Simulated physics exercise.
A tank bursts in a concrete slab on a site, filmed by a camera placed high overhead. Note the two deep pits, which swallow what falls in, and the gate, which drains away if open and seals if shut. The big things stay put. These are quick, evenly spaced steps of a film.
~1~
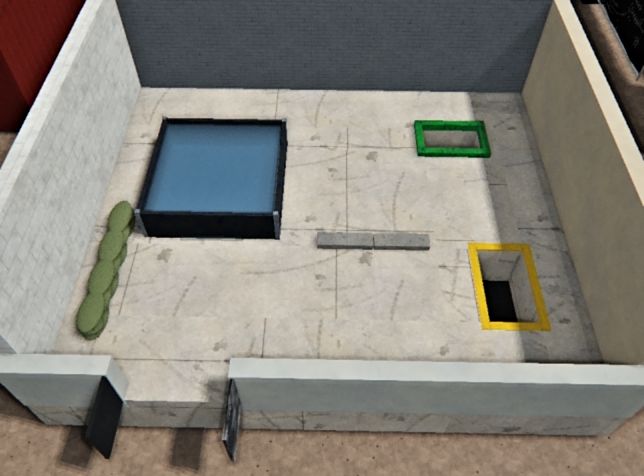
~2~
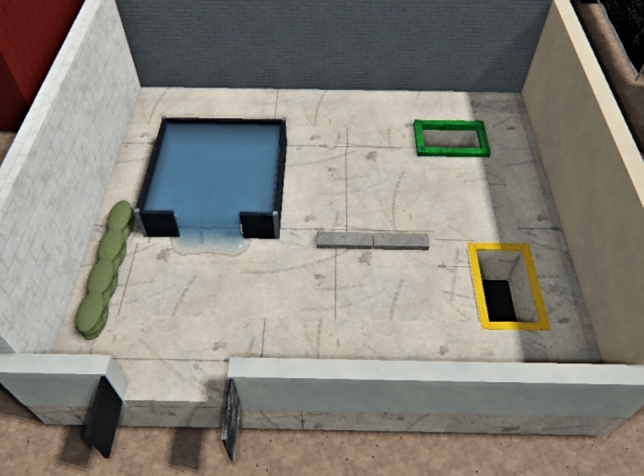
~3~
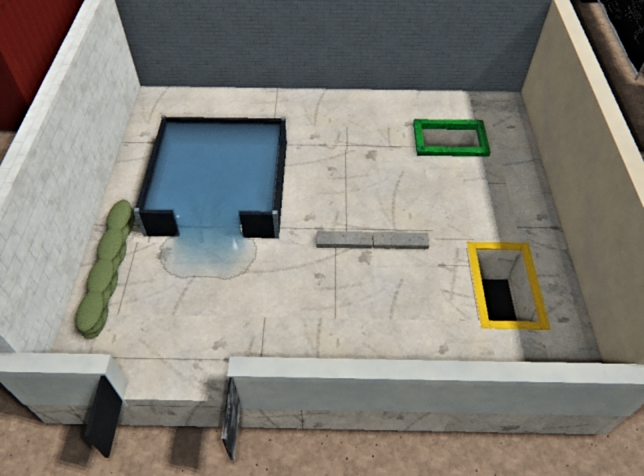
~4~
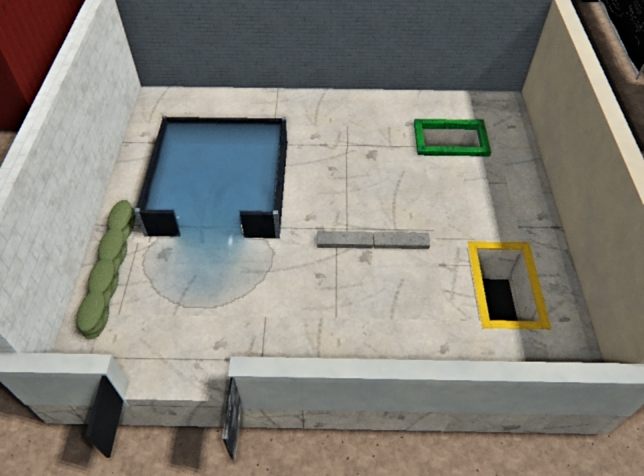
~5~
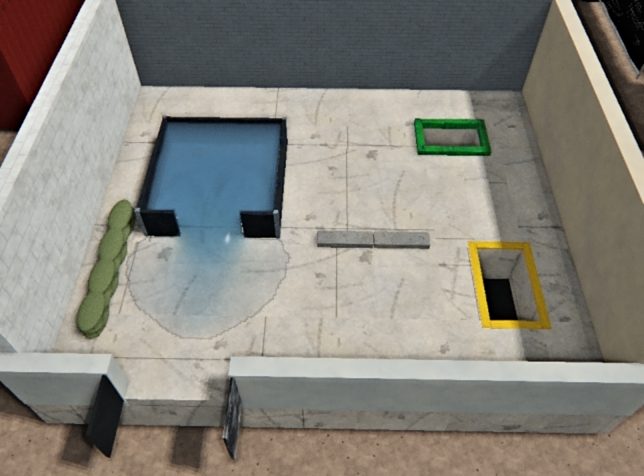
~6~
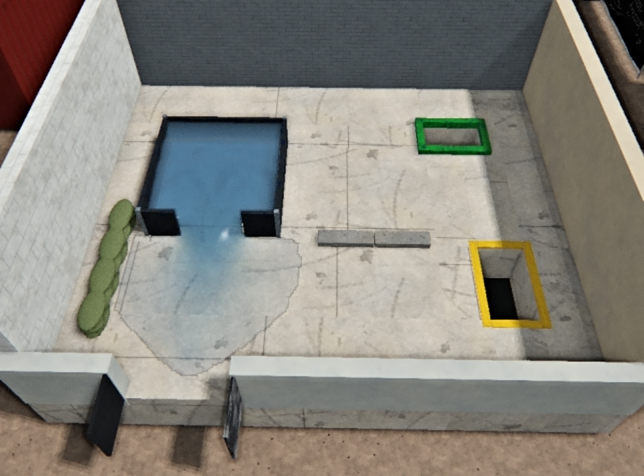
Water pouring from a gap in the front of a square tank, spreading across a walled concrete yard toward the viewer.
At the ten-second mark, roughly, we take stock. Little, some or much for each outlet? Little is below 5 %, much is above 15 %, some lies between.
The gate gets much. The green pit gets little. The yellow pit gets some.
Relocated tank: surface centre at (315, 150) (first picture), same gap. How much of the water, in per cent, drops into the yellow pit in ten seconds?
Estimate for the yellow pit - some 14 in a hundred.
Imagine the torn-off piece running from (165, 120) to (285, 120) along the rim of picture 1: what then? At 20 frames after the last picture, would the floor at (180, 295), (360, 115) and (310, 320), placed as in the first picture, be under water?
In the order asked: Out of reach, sodden, out of reach.
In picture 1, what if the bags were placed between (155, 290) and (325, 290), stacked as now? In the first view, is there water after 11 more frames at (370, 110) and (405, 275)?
Unsoaked, then soaked.
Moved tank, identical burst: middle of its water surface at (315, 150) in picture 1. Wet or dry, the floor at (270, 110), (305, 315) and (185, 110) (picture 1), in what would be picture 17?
Spot one unwetted, spot two wetted, spot three unwetted.
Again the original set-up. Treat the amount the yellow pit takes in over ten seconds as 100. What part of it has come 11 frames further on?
Working it through, I arrive at 0 %.
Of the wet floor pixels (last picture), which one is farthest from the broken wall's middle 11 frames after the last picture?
Close to (440, 385).
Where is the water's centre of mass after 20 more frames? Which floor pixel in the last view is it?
About (224, 235) in the last view.
A moment on, water covers 15 % of the floor; the gate 3 %, the green pit 0 %, the yellow pit 0 %.
Next, water covers 20 % of the floor; the gate 9 %, the green pit 0 %, the yellow pit 0 %.
Then, water covers 30 % of the floor; the gate 19 %, the green pit 0 %, the yellow pit 0 %.
Later, water covers 45 % of the floor; the gate 31 %, the green pit 0 %, the yellow pit 3 %.
In the end, water covers 55 % of the floor; the gate 41 %, the green pit 0 %, the yellow pit 7 %.
